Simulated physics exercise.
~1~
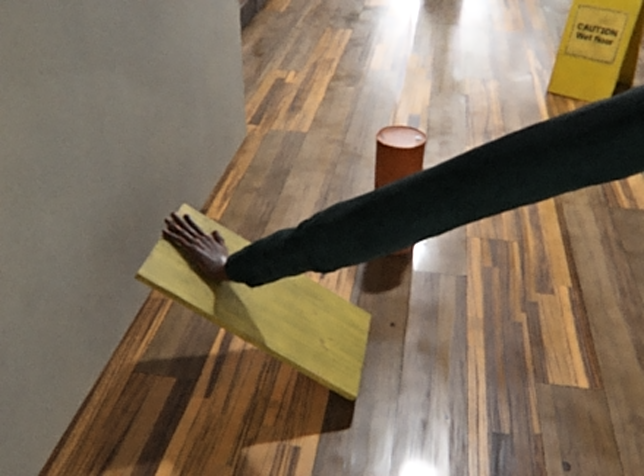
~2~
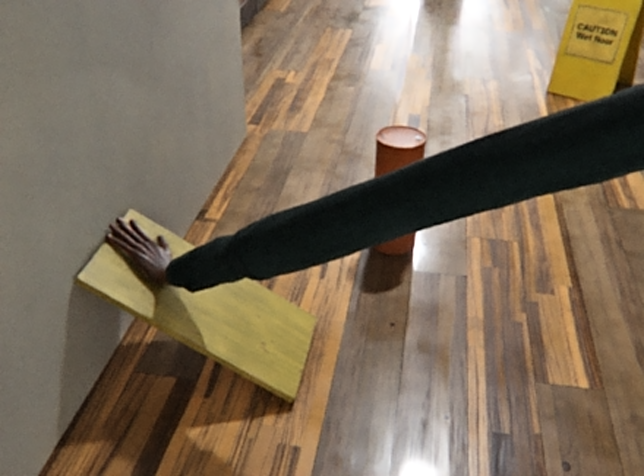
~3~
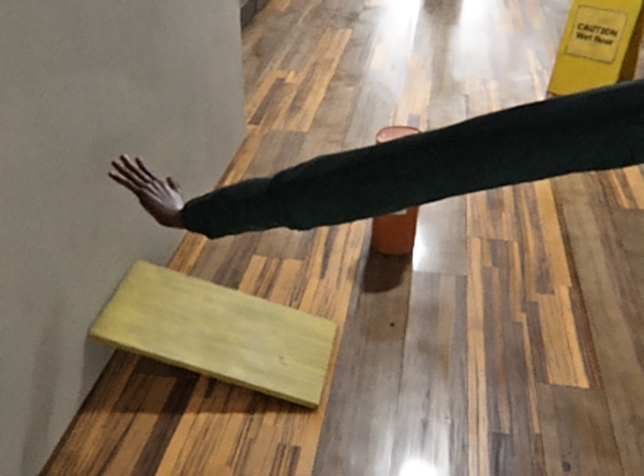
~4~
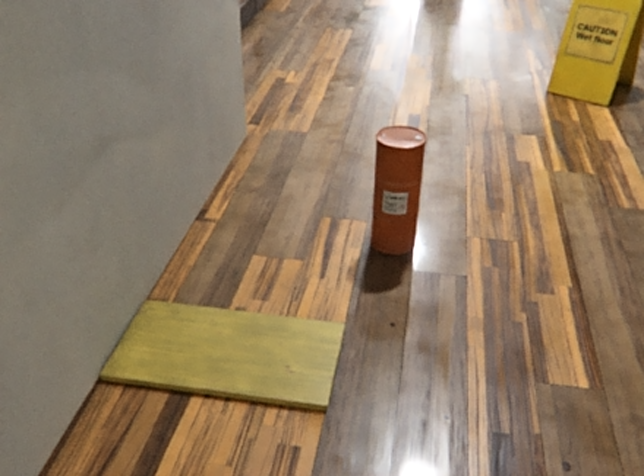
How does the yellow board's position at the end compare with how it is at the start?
At the start the yellow board is tilted up in a leaning position under the hand. By the end it is no longer leaning and lies down on the floor beside the wall.
